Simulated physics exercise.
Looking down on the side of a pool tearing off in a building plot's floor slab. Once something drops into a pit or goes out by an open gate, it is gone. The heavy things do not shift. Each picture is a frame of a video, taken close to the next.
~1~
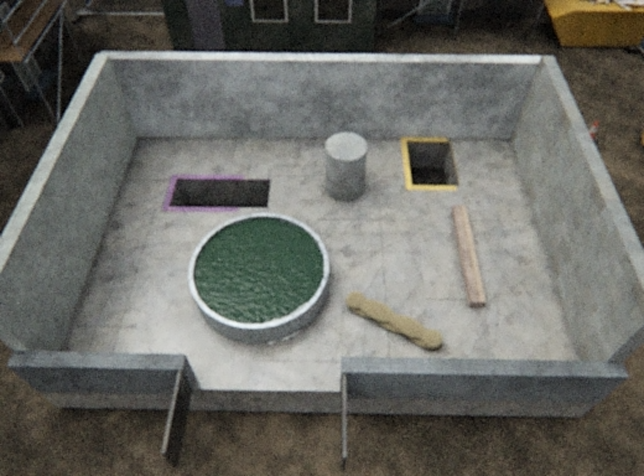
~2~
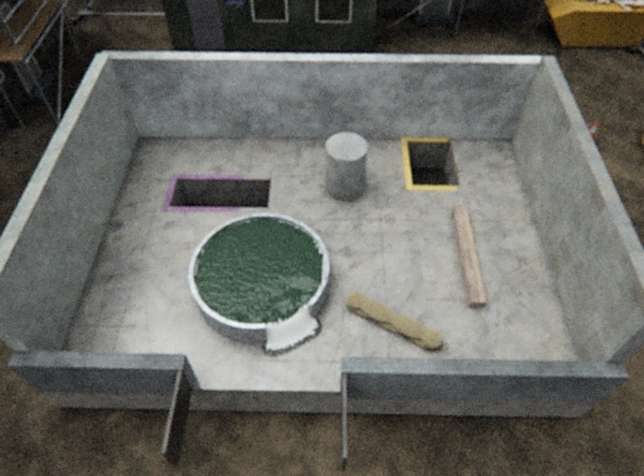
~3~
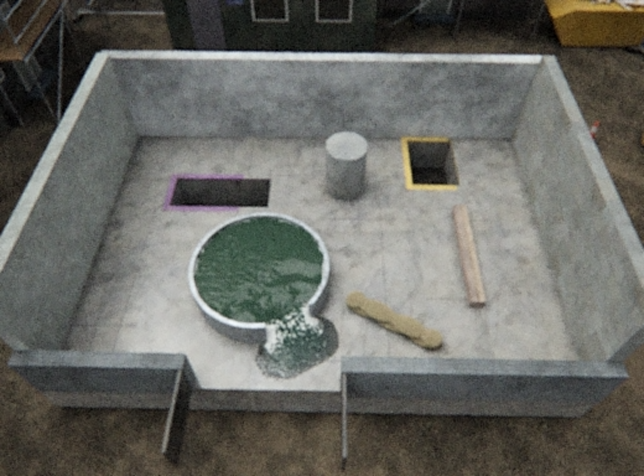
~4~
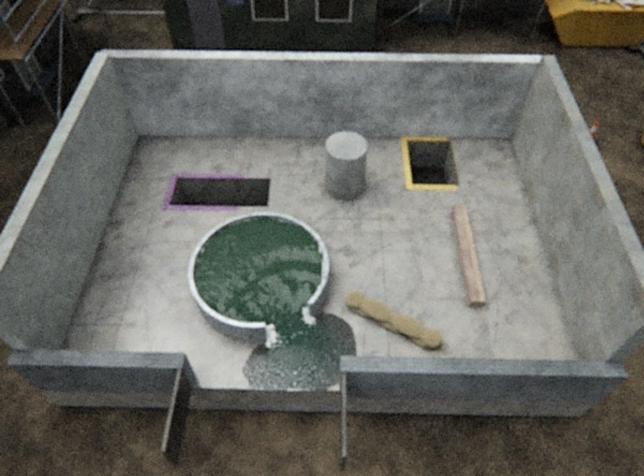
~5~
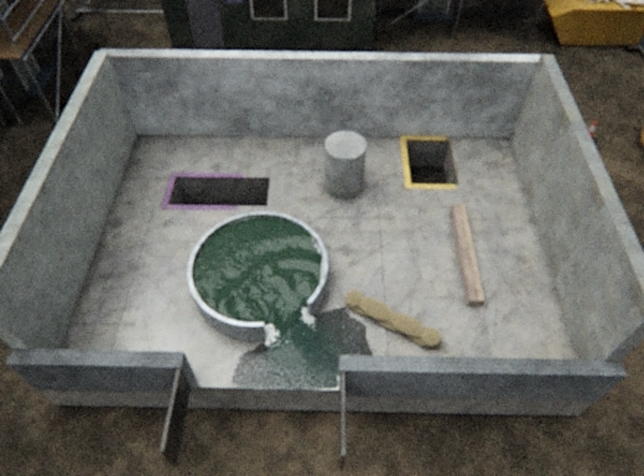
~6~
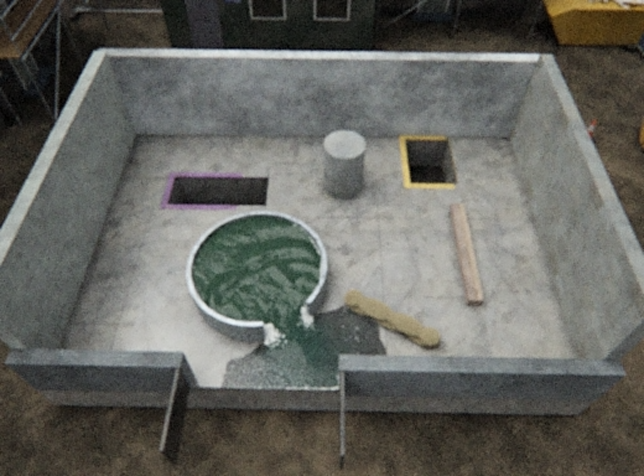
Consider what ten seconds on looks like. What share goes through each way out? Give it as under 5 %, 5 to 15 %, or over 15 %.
As I see it, the gate will capture a heavy share beyond fifteen per cent, the purple pit will capture a light share below five per cent, the yellow pit will capture a light share below five per cent.
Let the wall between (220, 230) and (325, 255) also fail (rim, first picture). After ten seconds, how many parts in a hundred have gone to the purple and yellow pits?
The purple pit gets 40 per cent and the yellow pit 20 per cent.
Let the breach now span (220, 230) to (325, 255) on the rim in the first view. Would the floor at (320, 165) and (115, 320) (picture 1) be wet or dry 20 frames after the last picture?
Soaked, then unsoaked.
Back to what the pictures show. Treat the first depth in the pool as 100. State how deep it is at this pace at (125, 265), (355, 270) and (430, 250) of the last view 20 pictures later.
My figures are about 0, 0 and 0 percent.
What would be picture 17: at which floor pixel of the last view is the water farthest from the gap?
The farthest wet spot is near (562, 377).
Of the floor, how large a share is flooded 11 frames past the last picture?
About 10 in a hundred.
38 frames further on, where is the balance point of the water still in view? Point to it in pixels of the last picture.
The spot I would choose is (321, 293).
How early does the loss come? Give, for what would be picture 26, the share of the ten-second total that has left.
Around 50 percent.
A moment on, water covers 5 % of the floor; the gate 9 %, the purple pit 0 %, the yellow pit 0 %.
Next, water covers 10 % of the floor; the gate 17 %, the purple pit 0 %, the yellow pit 0 %.
Then, water covers 15 % of the floor; the gate 26 %, the purple pit 0 %, the yellow pit 0 %.
Later, water covers 25 % of the floor; the gate 39 %, the purple pit 0 %, the yellow pit 0 %.
In the end, water covers 30 % of the floor; the gate 51 %, the purple pit 0 %, the yellow pit 3 %.
